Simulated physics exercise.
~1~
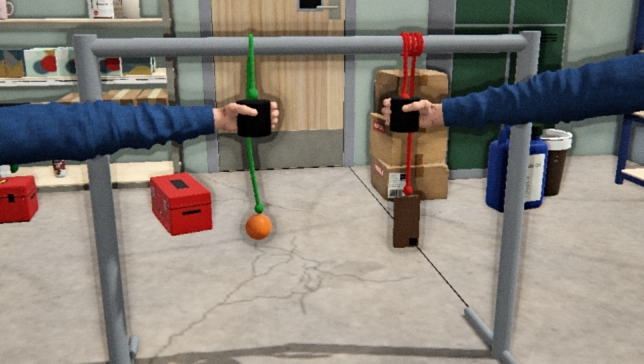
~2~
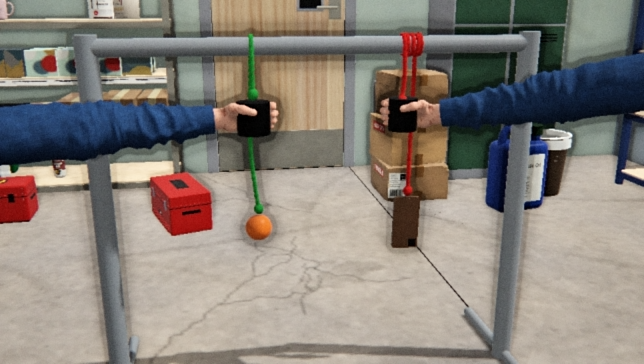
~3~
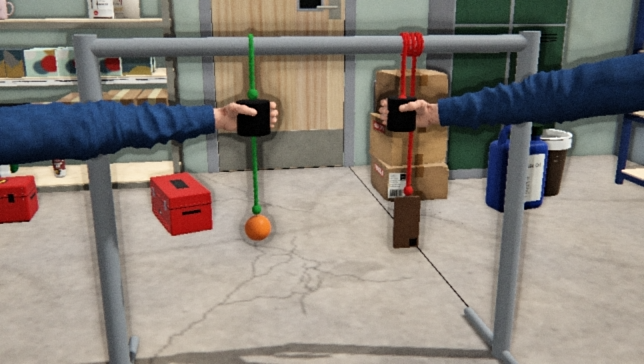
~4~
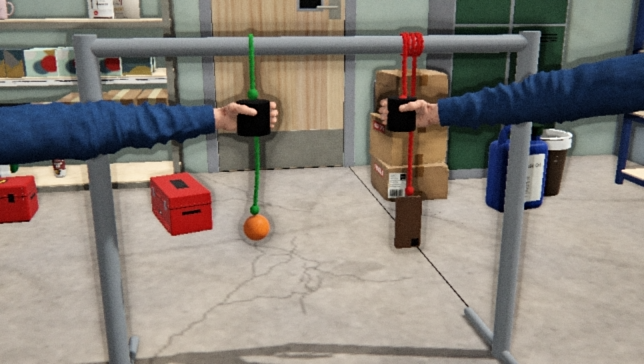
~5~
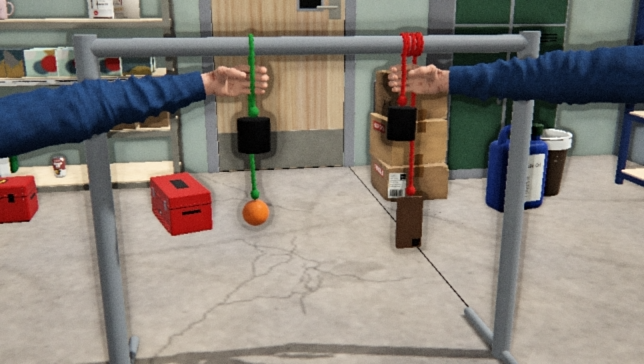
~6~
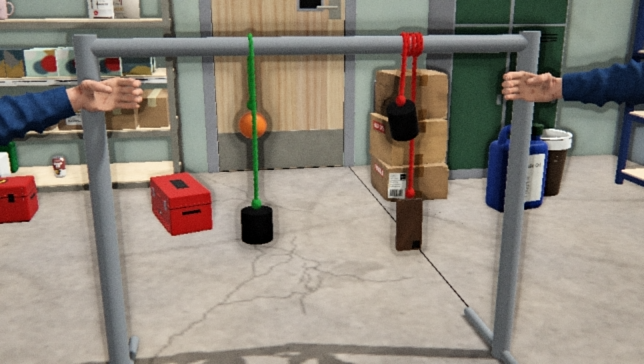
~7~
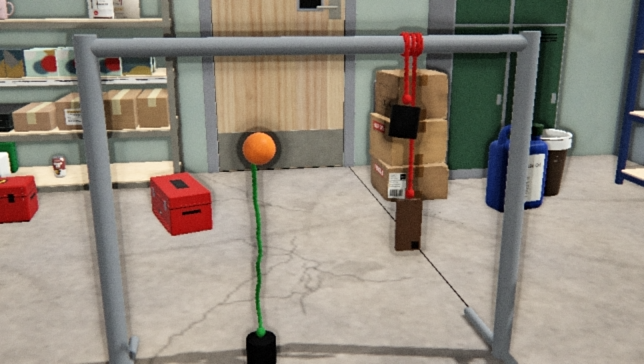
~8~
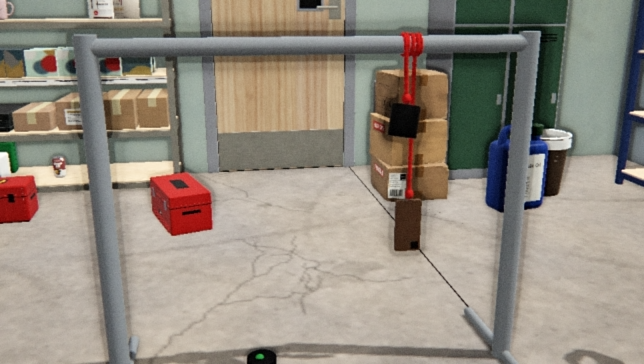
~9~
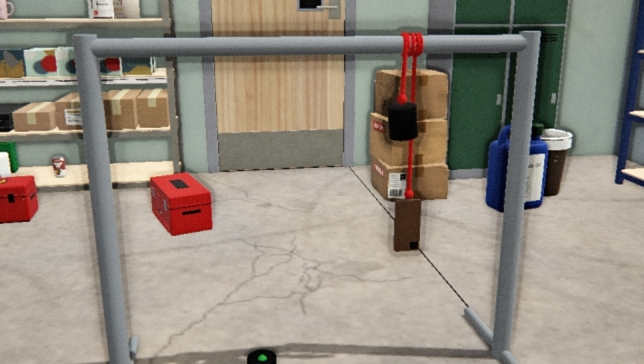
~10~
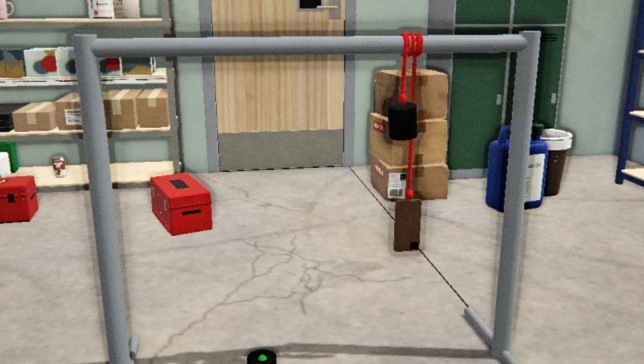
In a workshop, two hands held black blocks on a green rope and a red rope hanging from a metal rail, then let go. The left block dropped to the floor, its rope and orange ball following, while the right one stayed hanging.
